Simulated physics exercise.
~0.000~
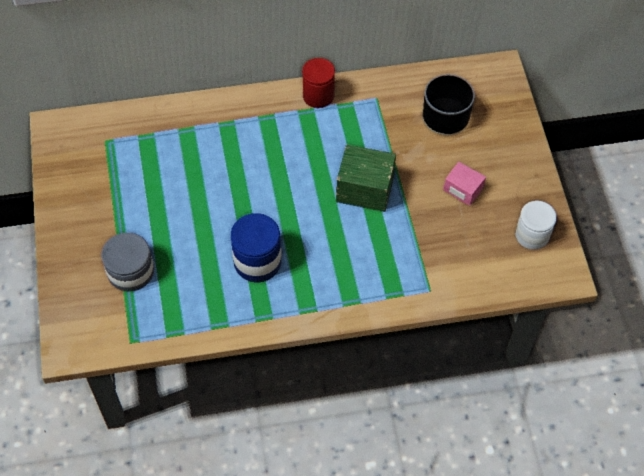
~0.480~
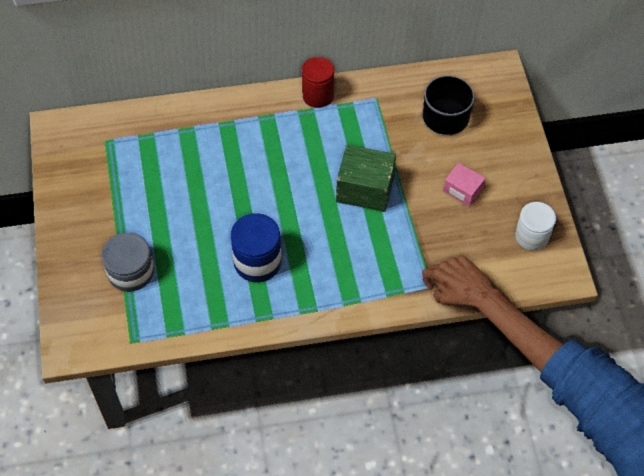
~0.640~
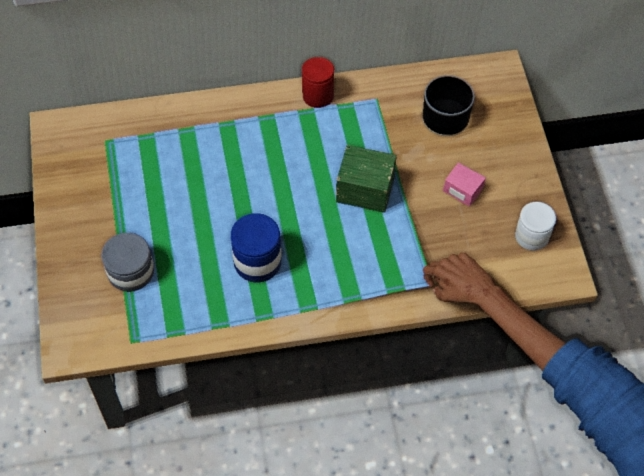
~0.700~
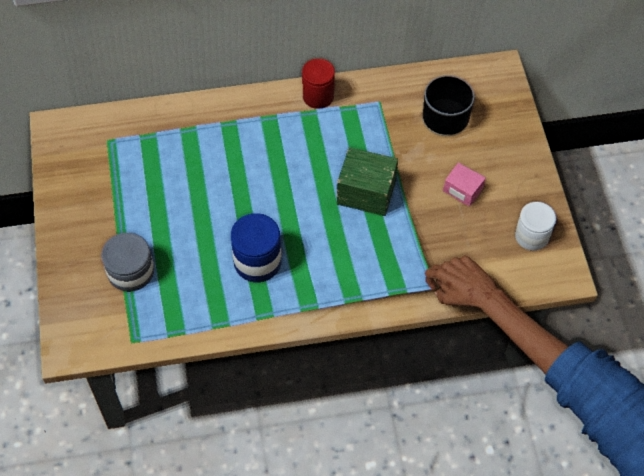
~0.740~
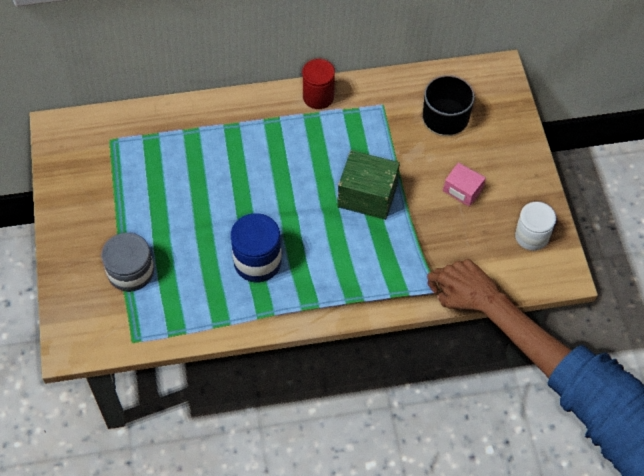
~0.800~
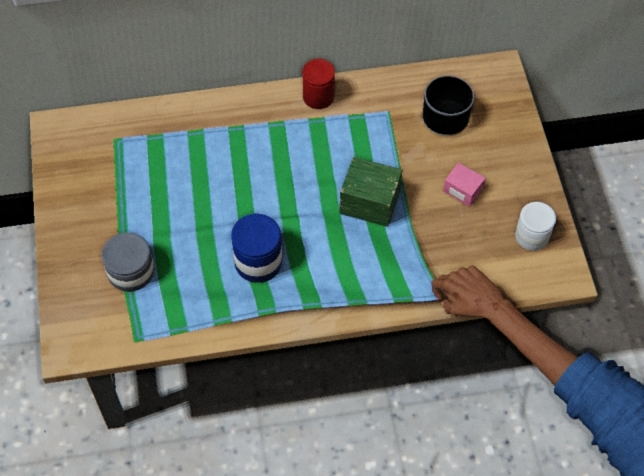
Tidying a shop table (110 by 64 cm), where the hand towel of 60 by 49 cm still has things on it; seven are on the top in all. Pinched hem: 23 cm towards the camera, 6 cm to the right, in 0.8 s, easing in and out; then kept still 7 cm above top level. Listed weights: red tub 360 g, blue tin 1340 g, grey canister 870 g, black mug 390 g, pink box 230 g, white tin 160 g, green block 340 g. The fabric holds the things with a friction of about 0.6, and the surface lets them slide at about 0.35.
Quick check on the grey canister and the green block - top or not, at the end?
In the end grey canister: Safe; green block: Safe.
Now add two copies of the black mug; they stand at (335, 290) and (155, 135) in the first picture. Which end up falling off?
Going through them in turn, one leaves the top and then one survives up there.
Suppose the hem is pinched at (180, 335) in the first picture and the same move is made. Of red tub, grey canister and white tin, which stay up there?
Outcome: Red tub keeps its place; grey canister leaves the top; white tin keeps its place.
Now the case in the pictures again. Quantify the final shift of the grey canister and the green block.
Roughly: Grey canister 15 cm; green block 30 cm.
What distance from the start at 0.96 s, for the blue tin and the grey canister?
Shift - blue tin 4 cm, grey canister 4 cm.
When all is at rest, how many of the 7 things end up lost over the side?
After counting, the figure is 0.
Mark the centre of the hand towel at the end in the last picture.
I'd point to about (341, 267).
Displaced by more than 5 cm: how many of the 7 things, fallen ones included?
That gives 4.
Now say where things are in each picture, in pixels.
In the first picture, grey canister (125, 253); green block (367, 167); hand towel corners (130, 344) (105, 141) (377, 98) (431, 292).
In the second picture, hand towel corners (130, 344) (105, 141); grip (432, 288).
In the third picture, hand towel corners (131, 344) (105, 141); grip (433, 285).
In the fourth picture, green block (368, 170); hand towel corners (131, 344) (107, 141); grip (435, 288).
In the fifth picture, green block (369, 173); hand towel corners (132, 344) (109, 140); grip (437, 292).
In the sixth picture, grey canister (126, 253); green block (372, 180); hand towel corners (135, 343) (114, 140) (389, 112); grip (441, 298).
At 1.0 s, 100 % of the hand towel is still over the top; green block 10 cm off its start, grey canister 4 cm off its start, blue tin 5 cm off its start.
At 1.1 s, 90 % of the hand towel is still over the top; green block 18 cm off its start, grey canister 9 cm off its start, blue tin 12 cm off its start.
At 1.3 s, 85 % of the hand towel is still over the top; green block 25 cm off its start at (445, 253), grey canister 13 cm off its start at (192, 259), blue tin 19 cm off its start at (332, 284).
At 1.4 s, 80 % of the hand towel is still over the top; green block 28 cm off its start, grey canister 16 cm off its start, blue tin 22 cm off its start.
At 3.0 s, 80 % of the hand towel is still over the top; green block 28 cm off its start at (454, 265), grey canister 16 cm off its start at (206, 266), blue tin 23 cm off its start at (349, 298), pink box 7 cm off its start at (497, 190).
